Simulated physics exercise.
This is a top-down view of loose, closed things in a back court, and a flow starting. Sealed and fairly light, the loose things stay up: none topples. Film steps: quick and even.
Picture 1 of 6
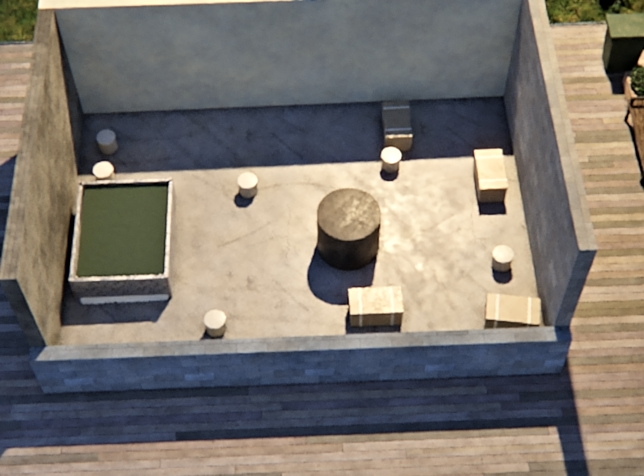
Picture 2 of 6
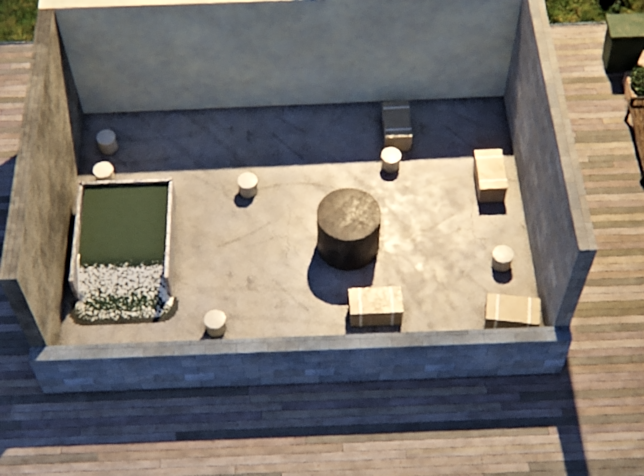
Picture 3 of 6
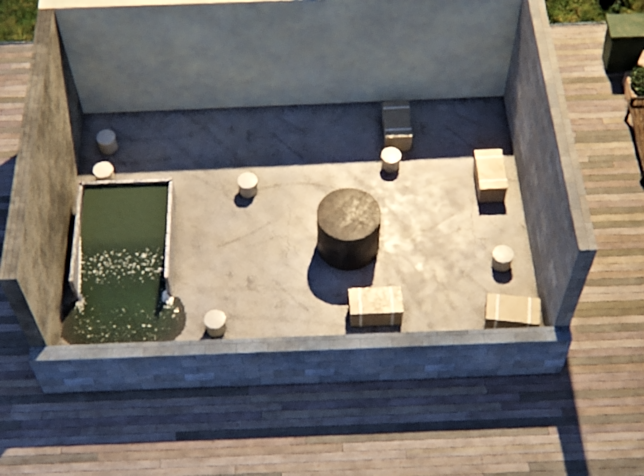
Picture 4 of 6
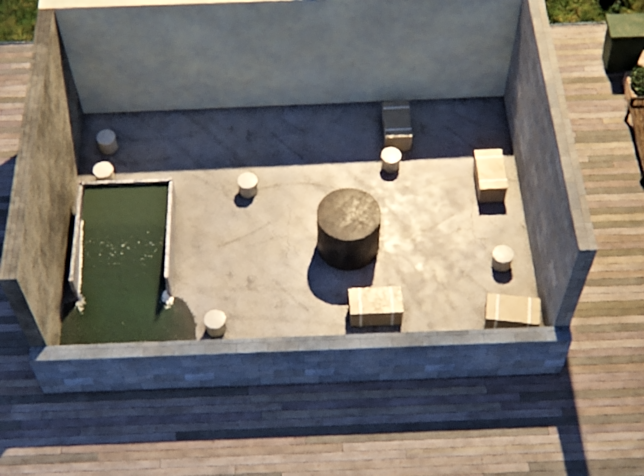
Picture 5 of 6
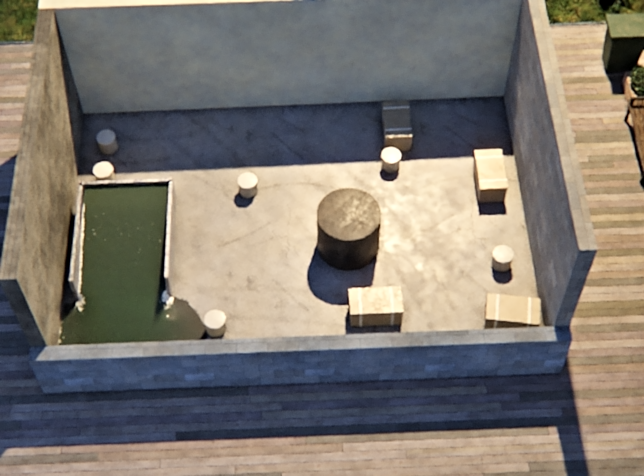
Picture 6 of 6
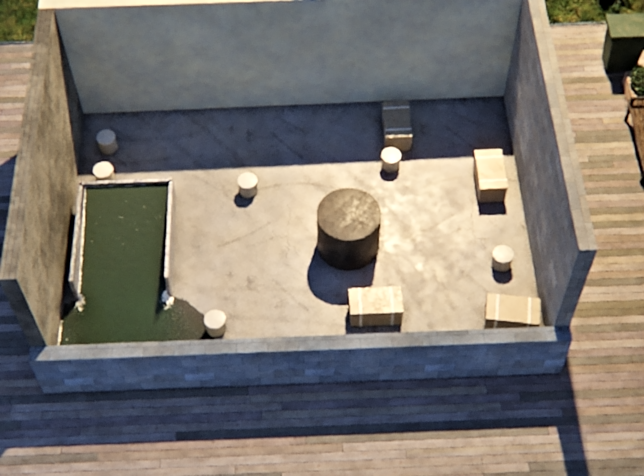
The footage shows a walled court seen from above, with pale pails and boxes around a dark drum. The front of a green-filled tank gives way in white fragments, and dark green liquid spreads over the nearby floor.
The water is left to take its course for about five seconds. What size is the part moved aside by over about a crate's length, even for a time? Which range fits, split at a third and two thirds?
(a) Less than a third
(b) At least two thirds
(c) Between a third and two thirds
a.
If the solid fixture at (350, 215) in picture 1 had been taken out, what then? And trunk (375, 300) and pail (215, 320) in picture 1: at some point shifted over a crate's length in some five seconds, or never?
Going through them as asked, I'd say travelled that much for the first and travelled that much for the second.
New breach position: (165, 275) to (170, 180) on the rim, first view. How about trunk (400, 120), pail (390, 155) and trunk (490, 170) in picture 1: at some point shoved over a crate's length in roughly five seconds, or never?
In the order asked: Goes the distance, then goes the distance, then never gets that far.
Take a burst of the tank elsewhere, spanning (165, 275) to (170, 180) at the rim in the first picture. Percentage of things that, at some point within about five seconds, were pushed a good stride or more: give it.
I'd put it at about 60 percent.
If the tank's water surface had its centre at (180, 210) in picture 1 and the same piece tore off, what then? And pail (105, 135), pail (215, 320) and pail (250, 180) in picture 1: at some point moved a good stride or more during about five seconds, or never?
Object by object, in turn: Travelled a good distance, travelled a good distance, lingered near its place.
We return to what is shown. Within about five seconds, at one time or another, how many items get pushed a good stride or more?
Counting them up gives 3.
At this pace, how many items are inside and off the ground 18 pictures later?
I make it 1.
A moment on, 0 of 10 are well off their spots; 0 afloat.
Next, 1 of 10 are well off their spots; 0 afloat.
Later, 2 of 10 are well off their spots; 1 afloat.
In the end, 3 of 10 are well off their spots, and 3 have been at some point; 2 afloat.
